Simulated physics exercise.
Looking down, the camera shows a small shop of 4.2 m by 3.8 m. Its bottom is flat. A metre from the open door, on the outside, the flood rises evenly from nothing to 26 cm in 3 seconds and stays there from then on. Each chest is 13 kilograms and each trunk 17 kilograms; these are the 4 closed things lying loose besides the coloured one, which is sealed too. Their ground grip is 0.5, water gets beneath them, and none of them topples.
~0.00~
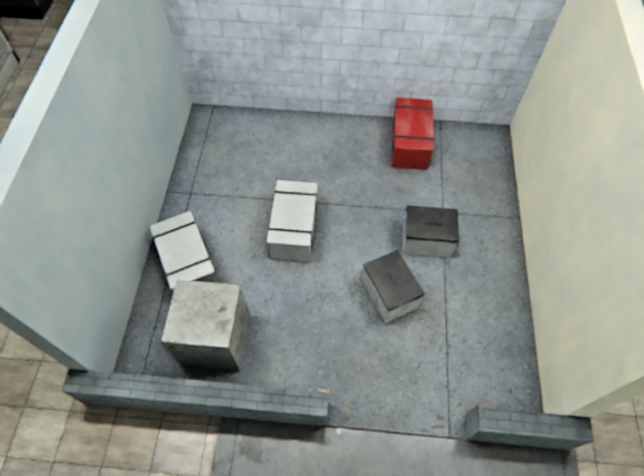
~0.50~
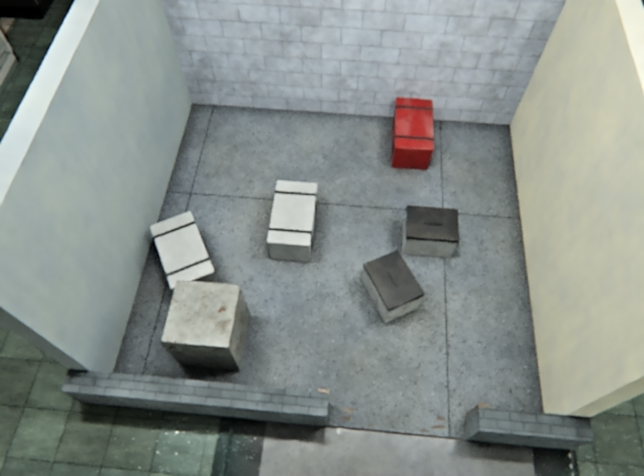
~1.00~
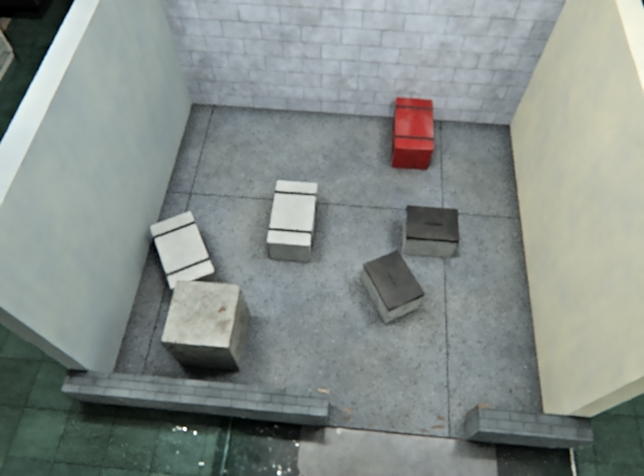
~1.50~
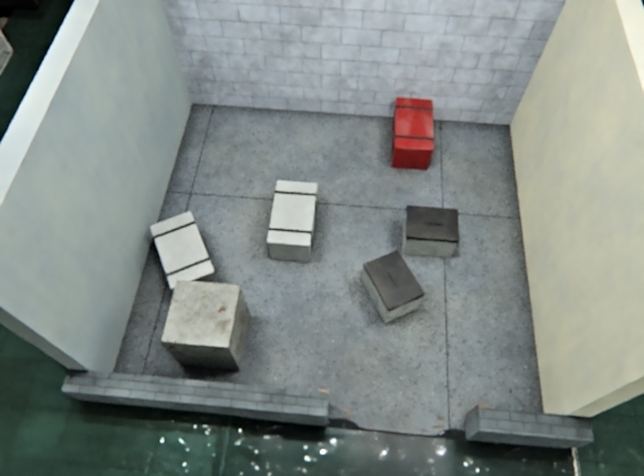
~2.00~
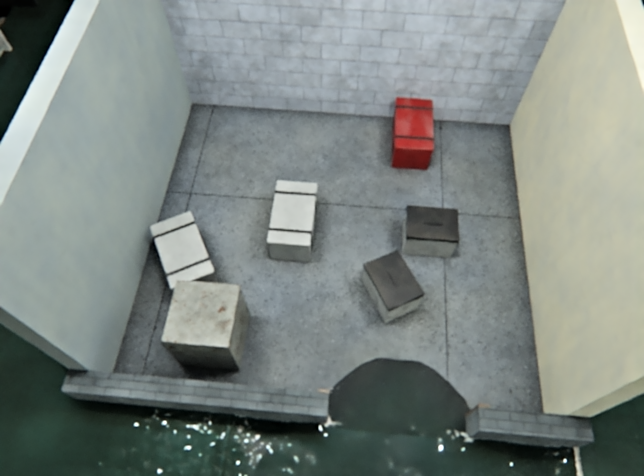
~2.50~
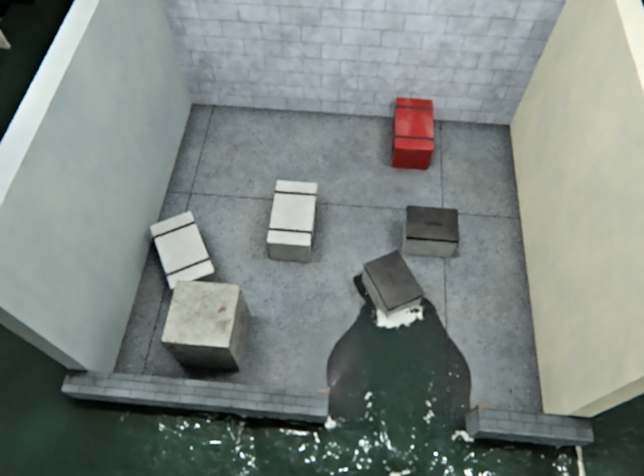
Small open-topped room with scattered boxes and a red trunk, dark water covering the ground outside, then spreading through the doorway.
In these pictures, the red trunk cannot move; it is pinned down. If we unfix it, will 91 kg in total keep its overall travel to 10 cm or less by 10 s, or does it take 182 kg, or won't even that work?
Pick: The smaller mass.
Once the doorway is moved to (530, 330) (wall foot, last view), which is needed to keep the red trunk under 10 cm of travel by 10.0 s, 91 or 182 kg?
Then the lower weight is enough.
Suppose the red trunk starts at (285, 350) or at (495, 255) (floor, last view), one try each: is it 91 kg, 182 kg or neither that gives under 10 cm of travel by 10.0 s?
For the first spot the lighter suffices, for the second the lighter suffices.
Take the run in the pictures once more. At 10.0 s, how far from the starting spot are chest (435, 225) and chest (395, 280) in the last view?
In turn: 80 cm, 300 cm.
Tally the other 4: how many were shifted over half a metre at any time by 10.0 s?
3.
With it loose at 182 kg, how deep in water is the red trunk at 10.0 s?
About 16 cm.
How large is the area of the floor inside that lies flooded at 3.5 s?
Near 5.0 m2 in all.
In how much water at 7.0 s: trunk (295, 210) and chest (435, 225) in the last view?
Around 8 cm and 16 cm.
After 3.5 s the red trunk would be 0 cm from its start with 91 kg and 0 cm from its start with 182 kg; 0 cm of water round it then.
After 4.5 s the red trunk would be 0 cm from its start with 91 kg and 0 cm from its start with 182 kg; 1 cm of water round it then.
After 7.0 s the red trunk would be 0 cm from its start with 91 kg and 0 cm from its start with 182 kg; 14 cm of water round it then.
After 10.0 s the red trunk would be 0 cm from its start with 91 kg and 0 cm from its start with 182 kg; 16 cm of water round it then.
